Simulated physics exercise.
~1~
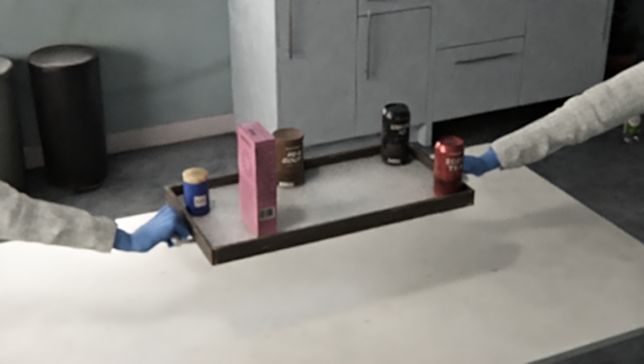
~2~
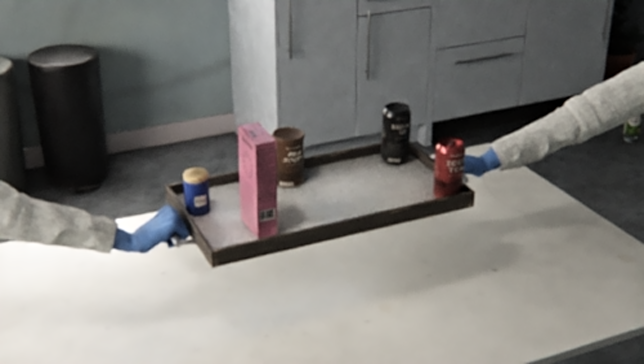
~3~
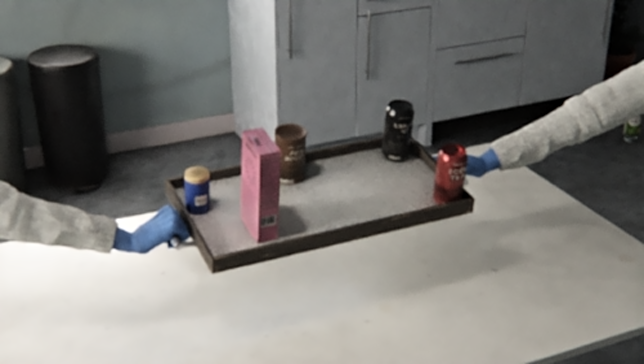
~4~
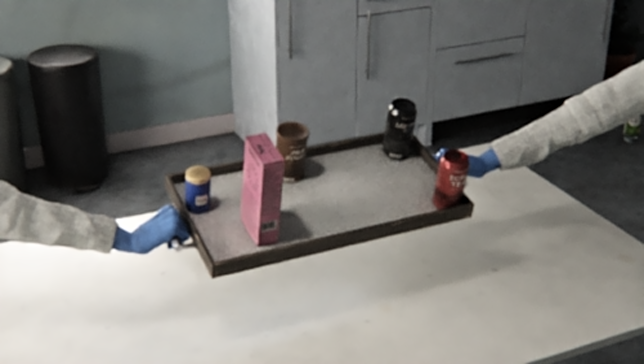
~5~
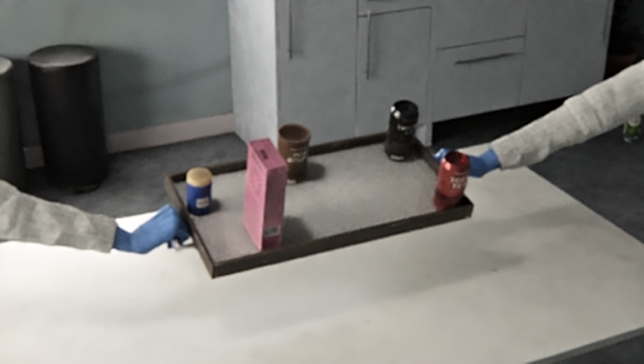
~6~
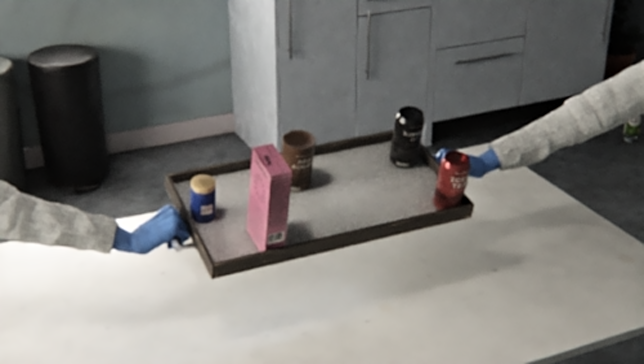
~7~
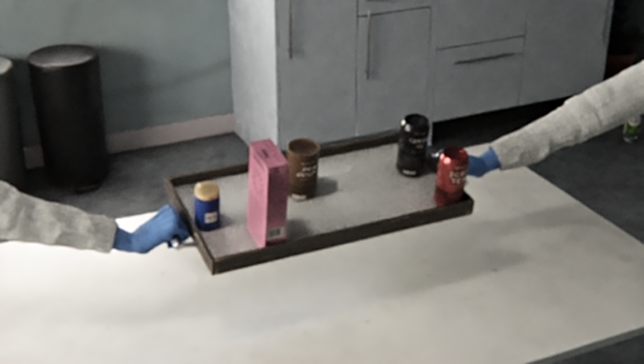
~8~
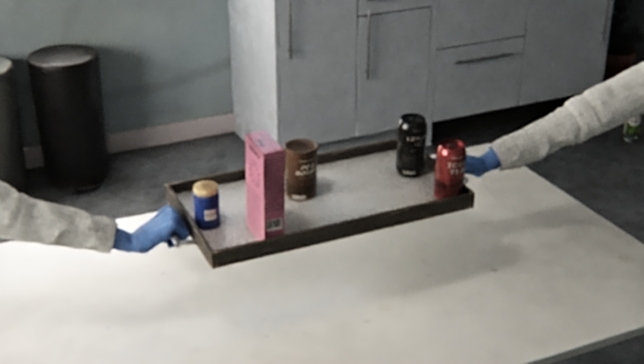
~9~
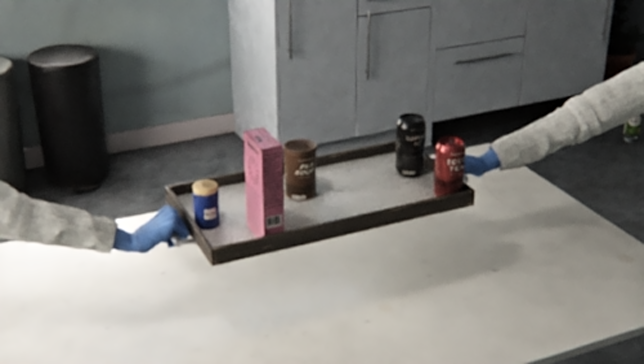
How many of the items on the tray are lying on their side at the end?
None of them are lying down. The pink packet, blue shaker, black can, brown tin and red can all still stand upright.
A tray held by two gloved hands tips toward the viewer, its items slide slightly, and it levels with all upright.
